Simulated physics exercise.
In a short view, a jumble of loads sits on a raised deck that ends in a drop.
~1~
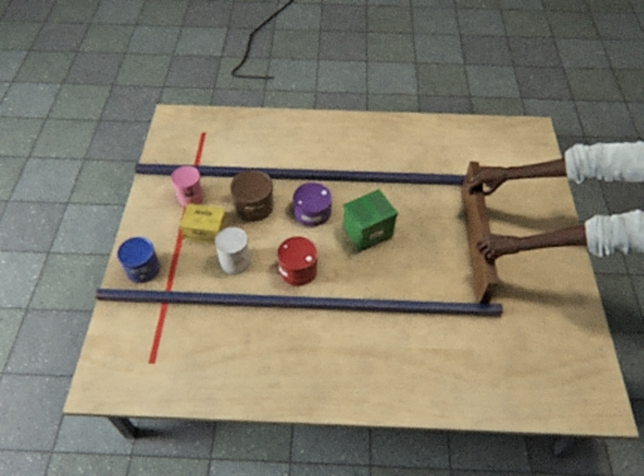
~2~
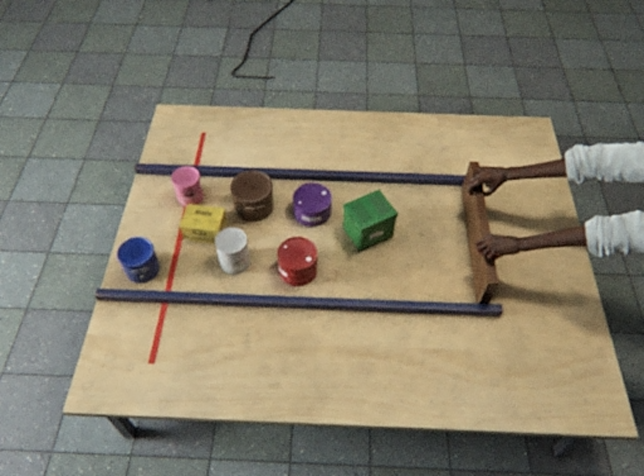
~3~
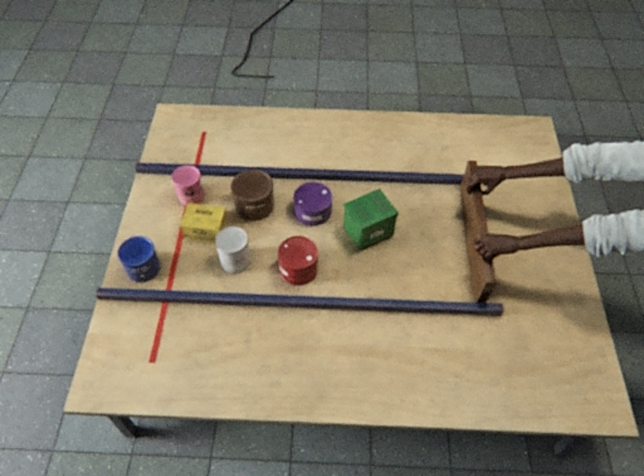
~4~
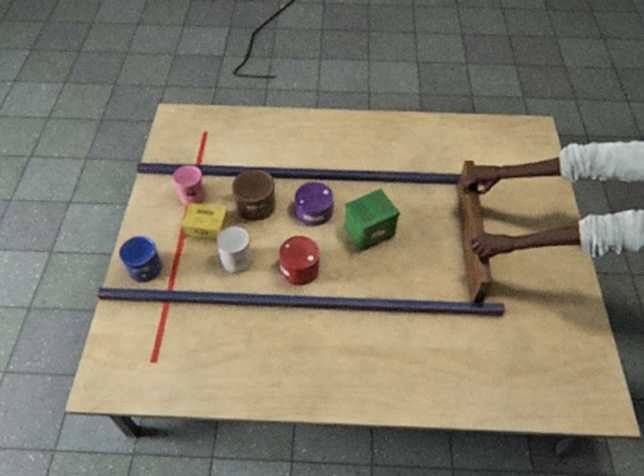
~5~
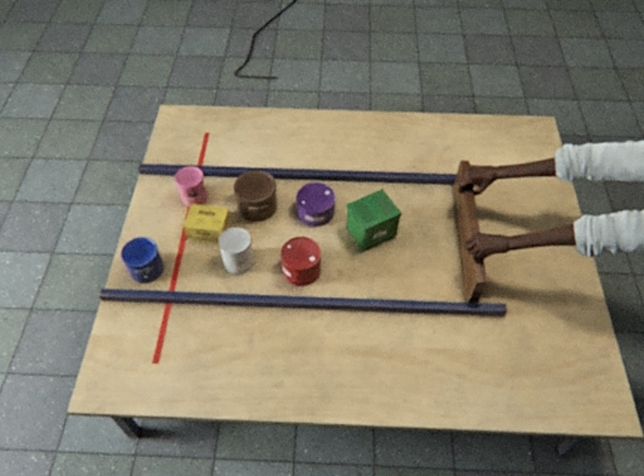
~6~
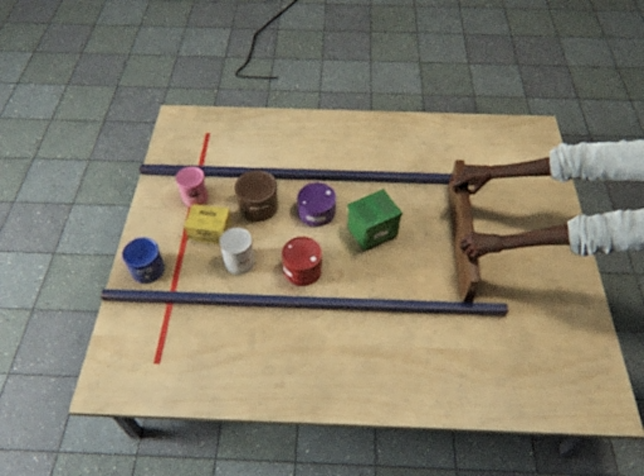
Two hands in white sleeves grip a brown plank at the right of a wooden table on a grey tiled floor, seen from above. Between two dark rails sit a green box, red, purple, brown, white, pink and blue containers, and a yellow box near a red line at left. The hands slide the plank slightly left, while the objects stay in place and the view shifts barely.
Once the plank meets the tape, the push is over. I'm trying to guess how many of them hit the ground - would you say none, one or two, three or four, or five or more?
Watching this, the number dropping off is one to two.
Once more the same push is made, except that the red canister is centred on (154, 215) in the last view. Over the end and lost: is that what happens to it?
Result: It falls away.
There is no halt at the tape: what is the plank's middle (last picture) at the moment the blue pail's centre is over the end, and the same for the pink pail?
Its middle is about (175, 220) and about (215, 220).
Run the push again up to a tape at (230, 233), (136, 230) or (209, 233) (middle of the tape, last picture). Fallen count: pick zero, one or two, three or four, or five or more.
Result per tape, in order - zero / five or more / one to two.
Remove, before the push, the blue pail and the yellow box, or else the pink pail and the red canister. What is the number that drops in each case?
The number is 1 for the first case and 0 for the second.
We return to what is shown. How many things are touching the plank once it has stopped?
The answer is 3.
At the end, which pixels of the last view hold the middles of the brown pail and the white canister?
You'll see the brown pail at (133, 188), with the white canister at (131, 245).
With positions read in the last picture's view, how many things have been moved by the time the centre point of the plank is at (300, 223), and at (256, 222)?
At that stage 4; at the next, 7.
Soon after, none off yet; blue pail at rest near (144, 261); pink pail at rest near (193, 188); yellow box at rest near (209, 224).
After that, none off yet; blue pail at rest near (144, 261); pink pail displaced about its own width near (153, 183); yellow box displaced about its own width near (176, 224).
In the end, the number that fall off is one or two; gone, pink pail.
